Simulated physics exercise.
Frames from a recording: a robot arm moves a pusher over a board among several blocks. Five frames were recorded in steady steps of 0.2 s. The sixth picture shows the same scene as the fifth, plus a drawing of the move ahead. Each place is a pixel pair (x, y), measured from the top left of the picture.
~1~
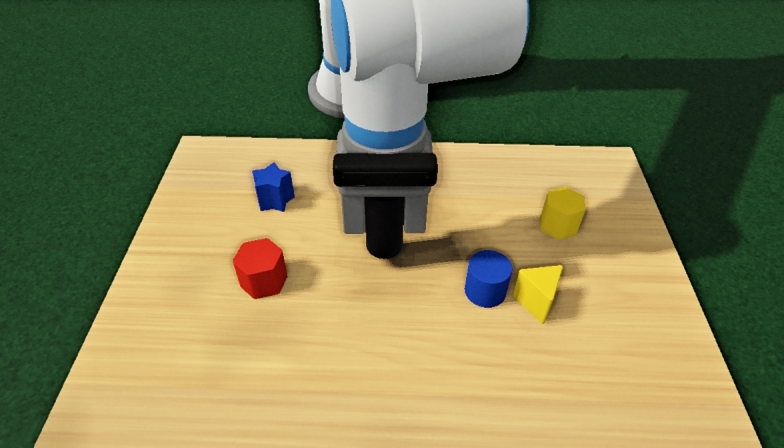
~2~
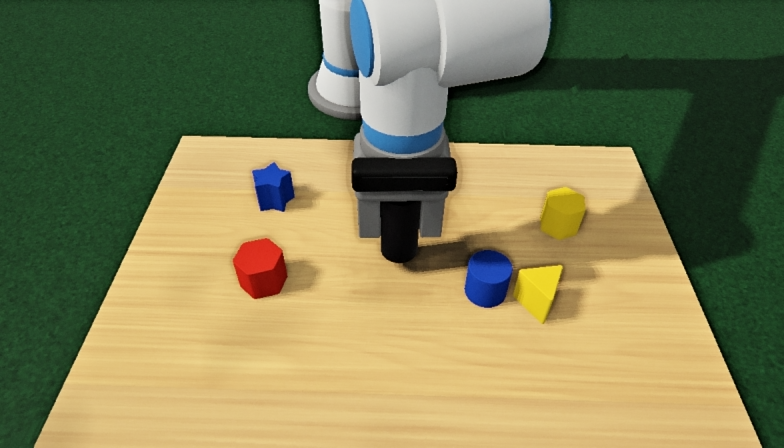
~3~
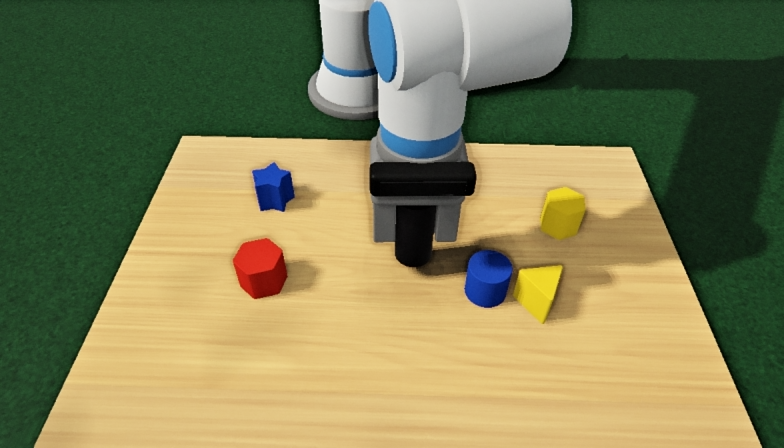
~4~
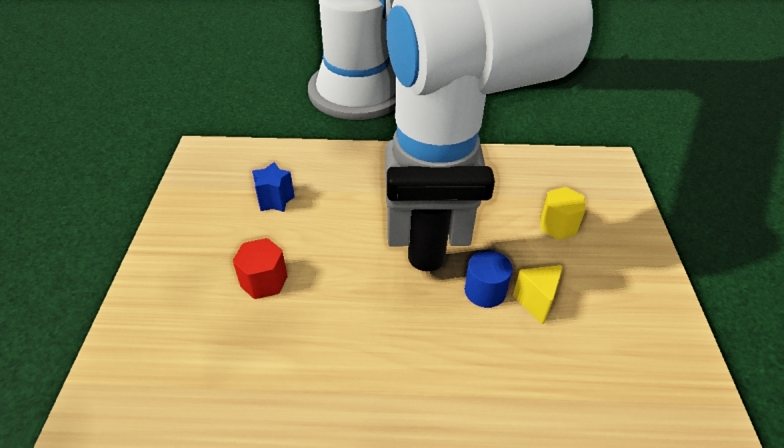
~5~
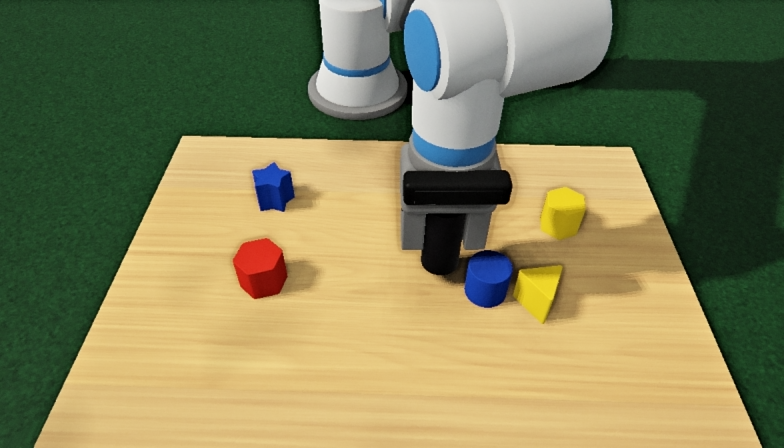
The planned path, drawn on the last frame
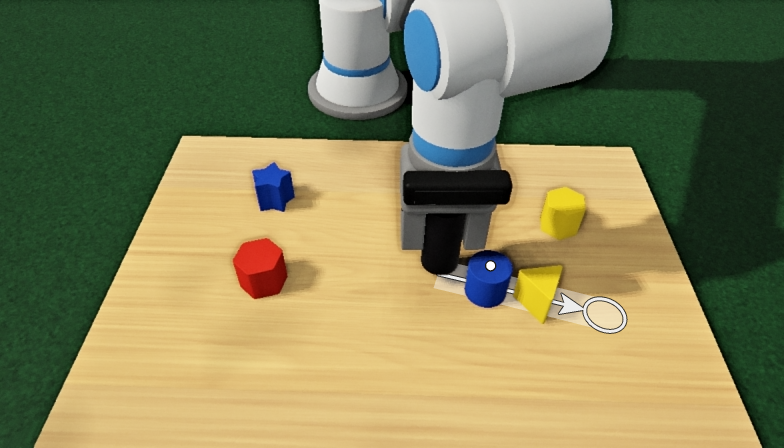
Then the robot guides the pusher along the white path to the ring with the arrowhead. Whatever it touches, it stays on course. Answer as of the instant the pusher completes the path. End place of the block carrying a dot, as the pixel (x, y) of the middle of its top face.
The middle of its upper face will lie at (627, 327).
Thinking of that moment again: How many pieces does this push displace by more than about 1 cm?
My guess is two.
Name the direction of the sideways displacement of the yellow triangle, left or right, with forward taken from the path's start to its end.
Answer: Right.
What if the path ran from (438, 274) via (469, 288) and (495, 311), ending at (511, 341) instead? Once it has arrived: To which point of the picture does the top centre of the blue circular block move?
At the end it should sit near (546, 285).
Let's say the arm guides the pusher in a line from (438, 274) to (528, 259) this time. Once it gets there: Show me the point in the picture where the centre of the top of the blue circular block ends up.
At pixel (511, 270).
Path on the board, from (438, 274) to (605, 315); the dot is on the blue circular block.
What follows on the original path. One third of the way, pusher (496, 275); blue circular block (539, 280); yellow triangle (587, 292).
Two thirds of the way, pusher (553, 288); blue circular block (593, 303); yellow triangle (640, 312), turned 35° anticlockwise.
At the end, pusher (611, 302); blue circular block (627, 327); yellow triangle (667, 328), turned 85° anticlockwise.
